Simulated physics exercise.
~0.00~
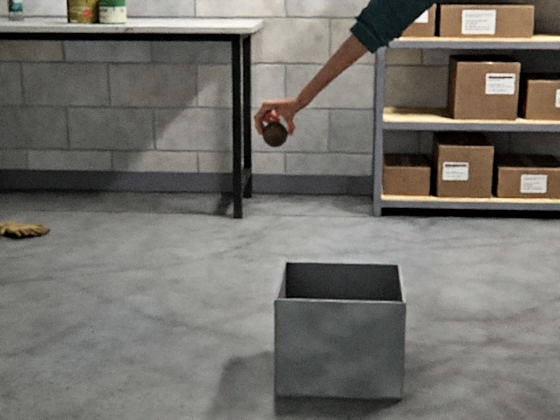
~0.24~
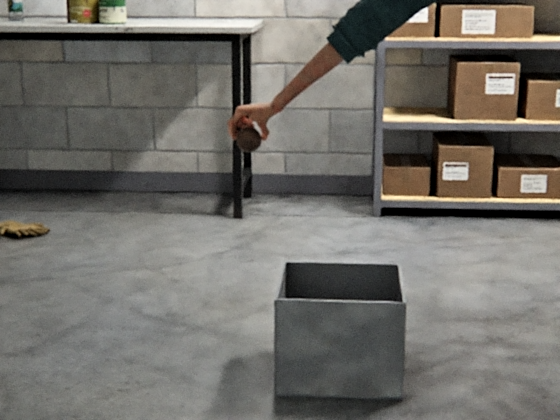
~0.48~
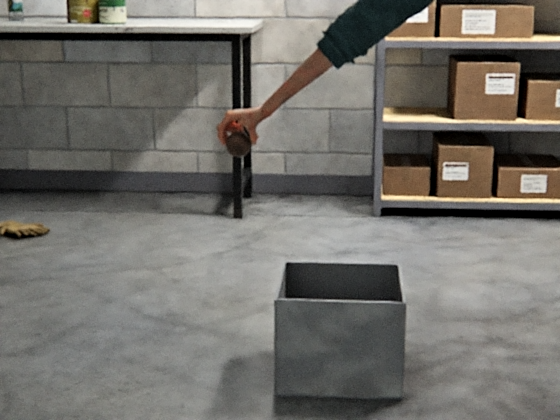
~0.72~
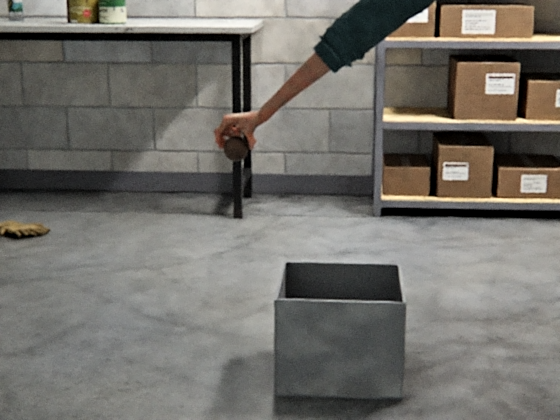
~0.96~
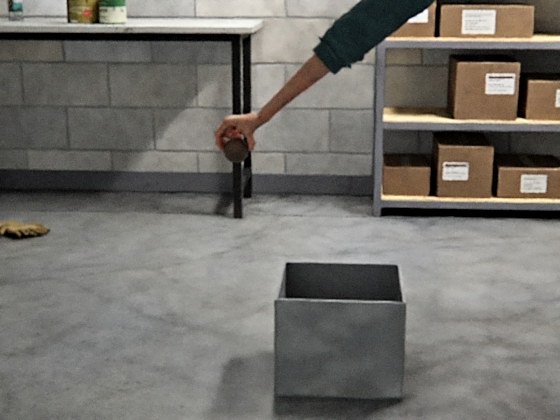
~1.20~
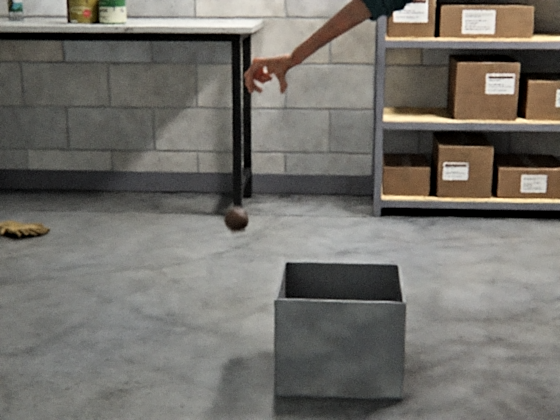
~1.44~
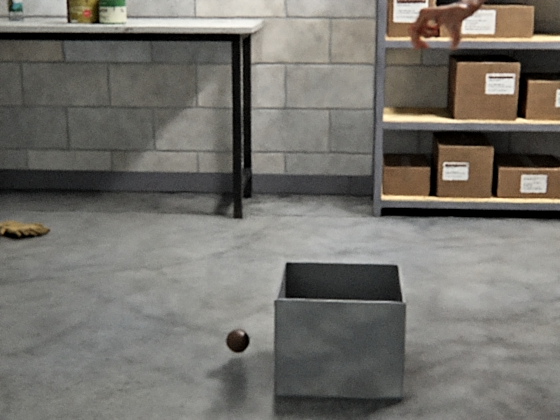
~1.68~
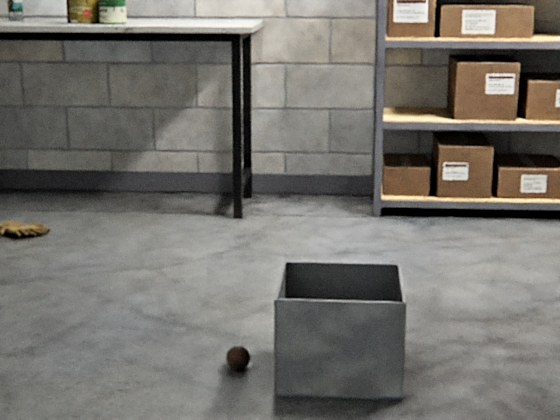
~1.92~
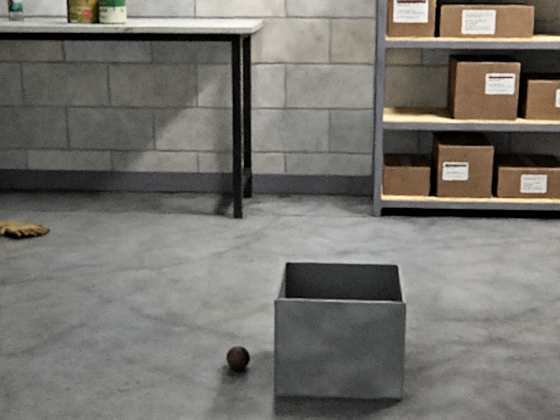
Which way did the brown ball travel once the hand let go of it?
The brown ball moved down, dropping to the floor just left of the grey box.
A brown ball, held by a hand above a concrete floor, was carried a little to the left and kept still until the hand let go and drew back. The ball fell, missed the open grey box and came to rest on the floor beside it.
